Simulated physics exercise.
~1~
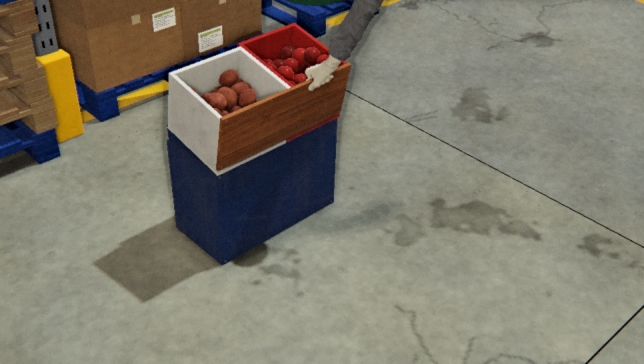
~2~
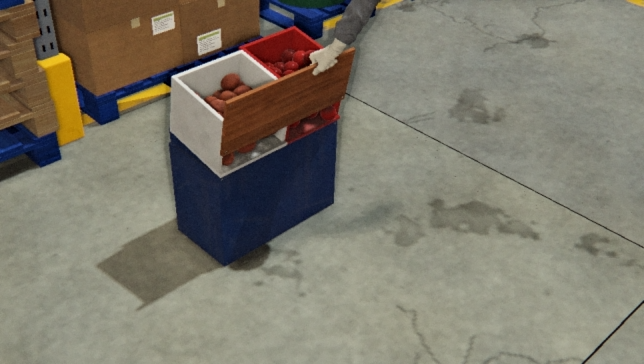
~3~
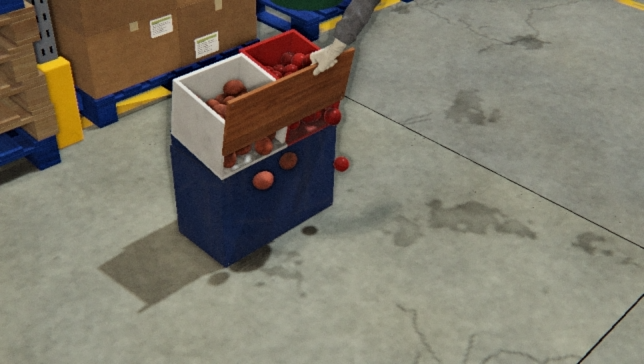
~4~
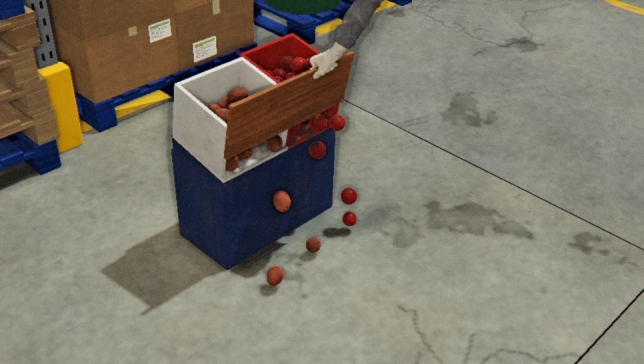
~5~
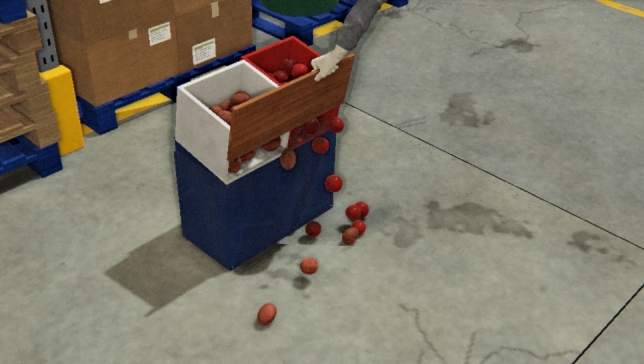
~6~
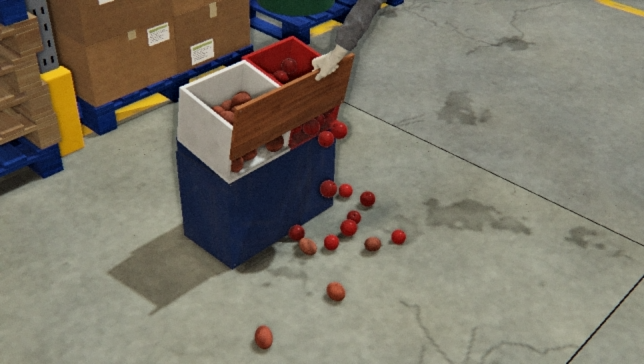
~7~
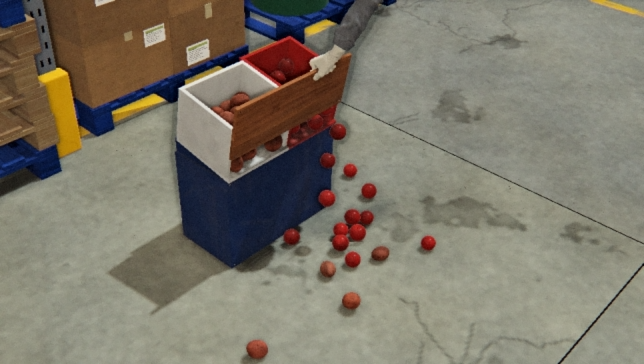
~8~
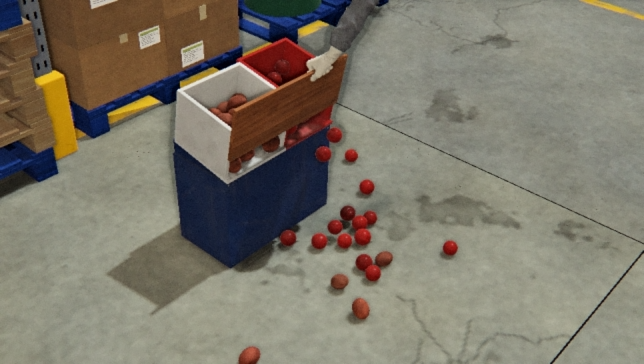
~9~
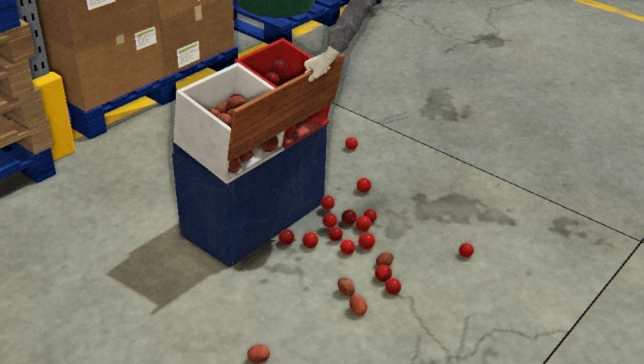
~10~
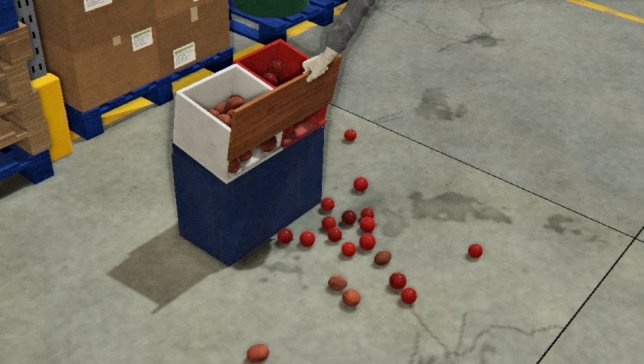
To begin with, a gloved hand holds a wooden board across the front of a white bin and a red bin, both filled with reddish round pieces and set on a blue stand in a warehouse. The board lifts, opening a gap beneath it. Pieces tumble from both bins, dropping past the stand to the concrete. More keep falling from the red side, while the white side soon stops. The fallen pieces roll and spread to the right and toward the viewer. Finally they lie scattered on the floor, with many still in the bins and the board still raised.
